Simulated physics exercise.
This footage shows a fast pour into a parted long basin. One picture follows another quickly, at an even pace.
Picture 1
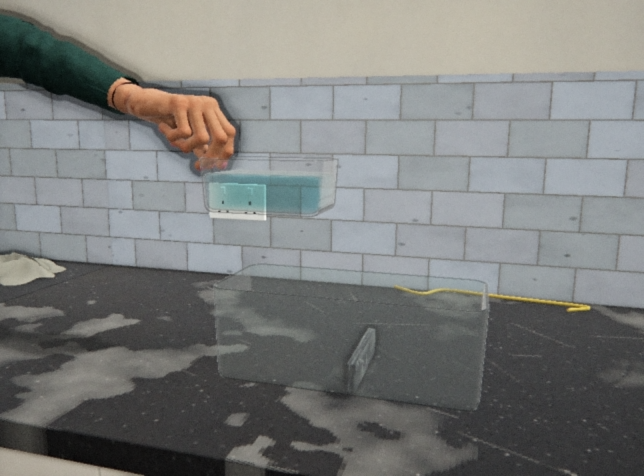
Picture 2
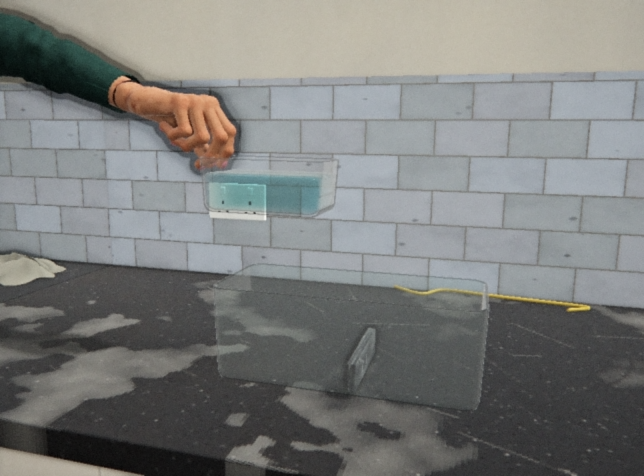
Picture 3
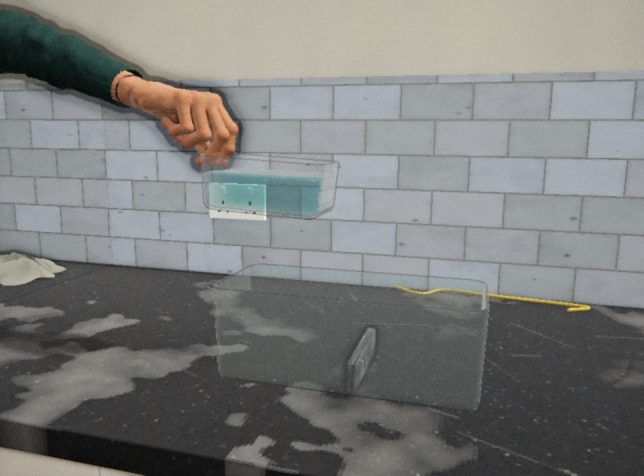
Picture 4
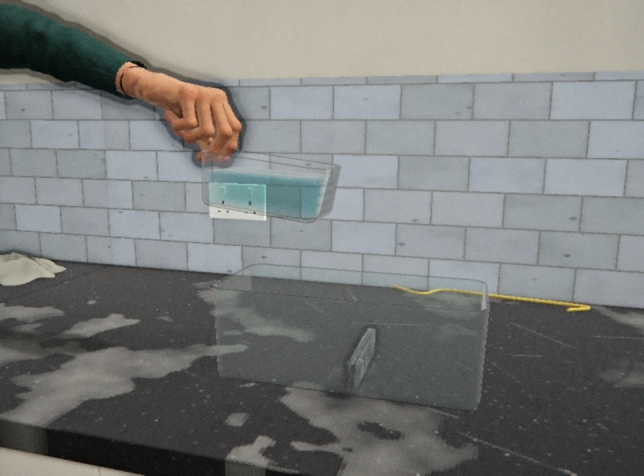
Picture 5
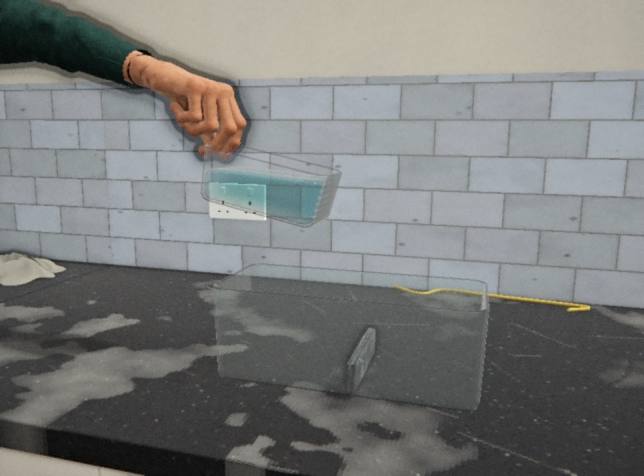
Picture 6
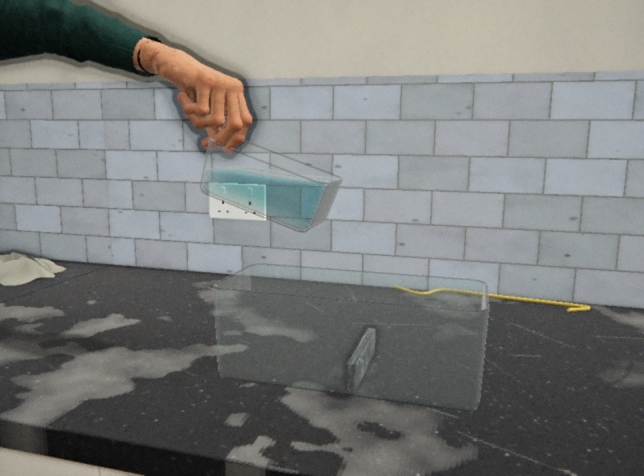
Above a dark counter, a hand gradually tilts a clear container of blue-green liquid rightward.
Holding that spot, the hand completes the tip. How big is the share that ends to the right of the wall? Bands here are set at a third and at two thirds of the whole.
Most likely the amount right of the wall will lie in the middle range, one third to two thirds.
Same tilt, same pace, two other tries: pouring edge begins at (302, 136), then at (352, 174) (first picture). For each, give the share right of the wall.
Roughly 25 per cent, and 65 per cent.
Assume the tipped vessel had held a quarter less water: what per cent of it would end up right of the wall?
The share comes to roughly 45 per cent.
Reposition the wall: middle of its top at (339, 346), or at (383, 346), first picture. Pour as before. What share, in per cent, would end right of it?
First try around 70 percent; second try around 30 percent.
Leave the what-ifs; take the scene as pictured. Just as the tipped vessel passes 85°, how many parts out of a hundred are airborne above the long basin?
About 45 per cent.
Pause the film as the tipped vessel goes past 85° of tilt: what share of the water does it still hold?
About 20 %.
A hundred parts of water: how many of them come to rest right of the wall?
That is roughly 55 percent of it.
A moment on, the tilt is 85° and 21 per cent is still to pour, 4 is left of the wall and 32 right of it.
Next, the tilt is 118° and 2 per cent is still to pour, 38 is left of the wall and 54 right of it.
Then the tilt is 120° and 0 per cent is still to pour, 42 is left of the wall and 54 right of it.
Later the tilt is 120° and 0 per cent is still to pour, 42 is left of the wall and 54 right of it.
Finally, 42 per cent lies left of the wall, 54 right of it and 4 outside.
